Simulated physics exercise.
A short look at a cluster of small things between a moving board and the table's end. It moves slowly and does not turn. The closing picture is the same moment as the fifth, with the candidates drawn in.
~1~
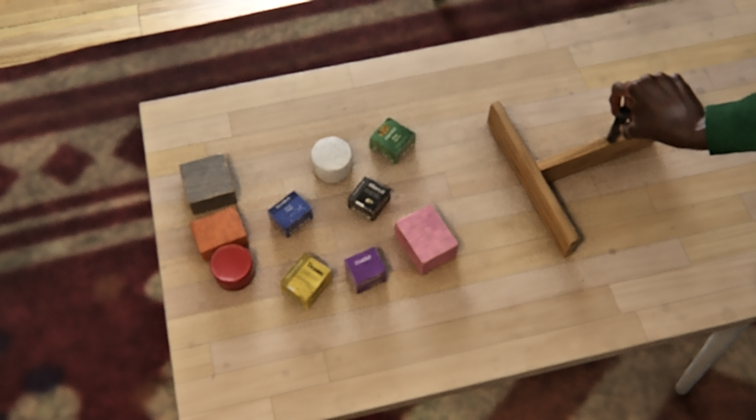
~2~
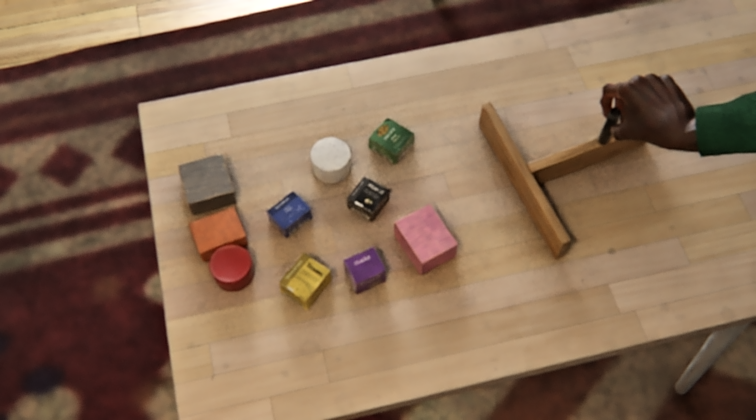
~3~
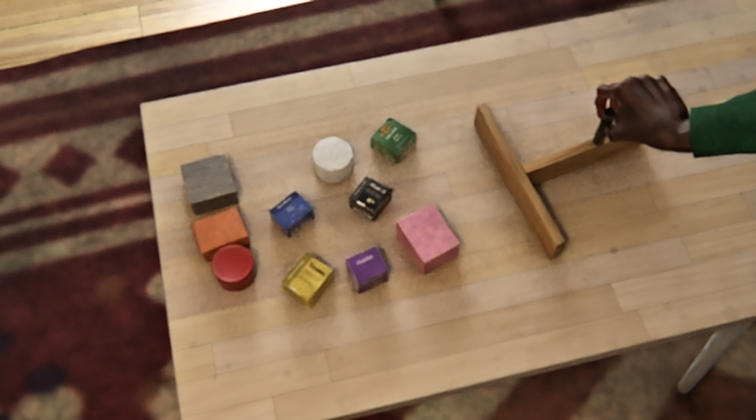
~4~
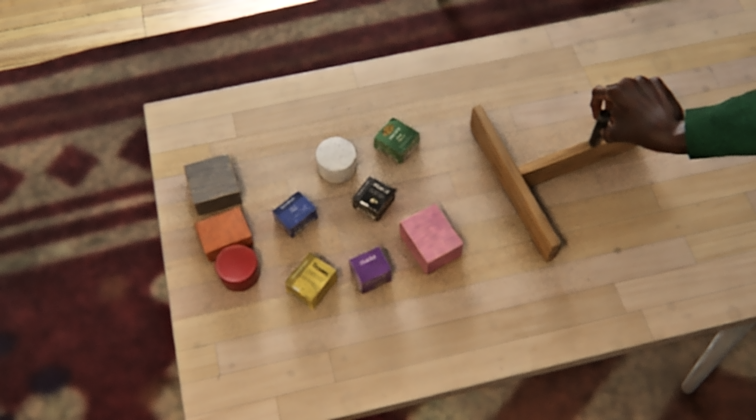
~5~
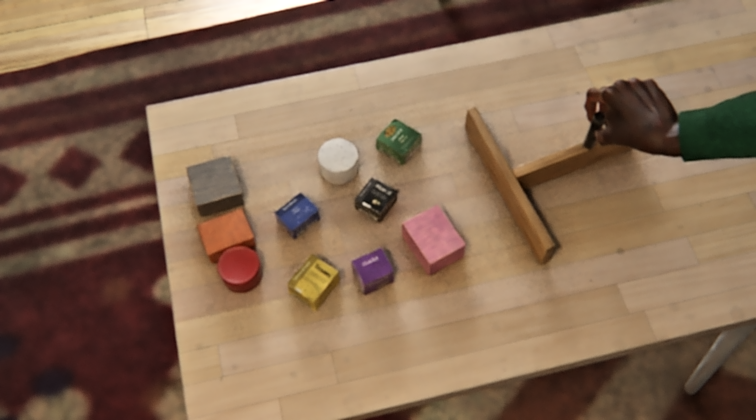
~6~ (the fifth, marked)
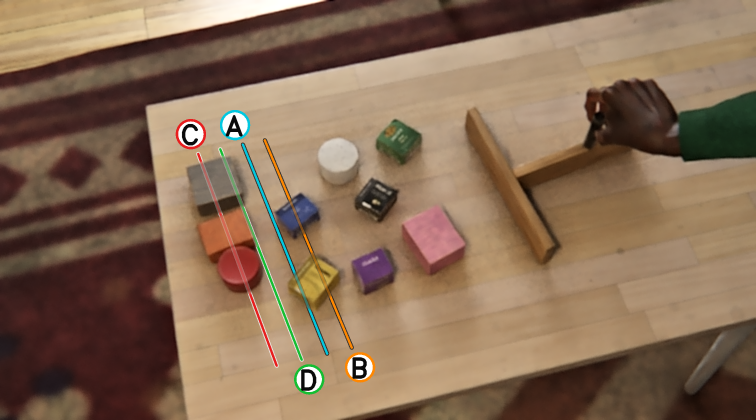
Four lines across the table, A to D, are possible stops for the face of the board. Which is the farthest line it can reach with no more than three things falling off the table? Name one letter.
Stop at C.
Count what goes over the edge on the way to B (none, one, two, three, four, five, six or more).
The count is none.
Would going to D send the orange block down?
By then, yes.
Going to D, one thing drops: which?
The orange block goes over.
On the marked copy, A at (282, 242); B at (305, 237); C at (235, 253); D at (258, 247).
Taking C. A third of the way, board (412, 196); green packet (355, 141); white pot (327, 165).
Two thirds of the way, board (313, 217); orange block (212, 239); yellow box (233, 307).
When it is over, board (234, 235); yellow box over the edge; orange block over the edge; two fallen.
As for the rest, A is within the limit but short; B is within the limit but short; D is within the limit but short.
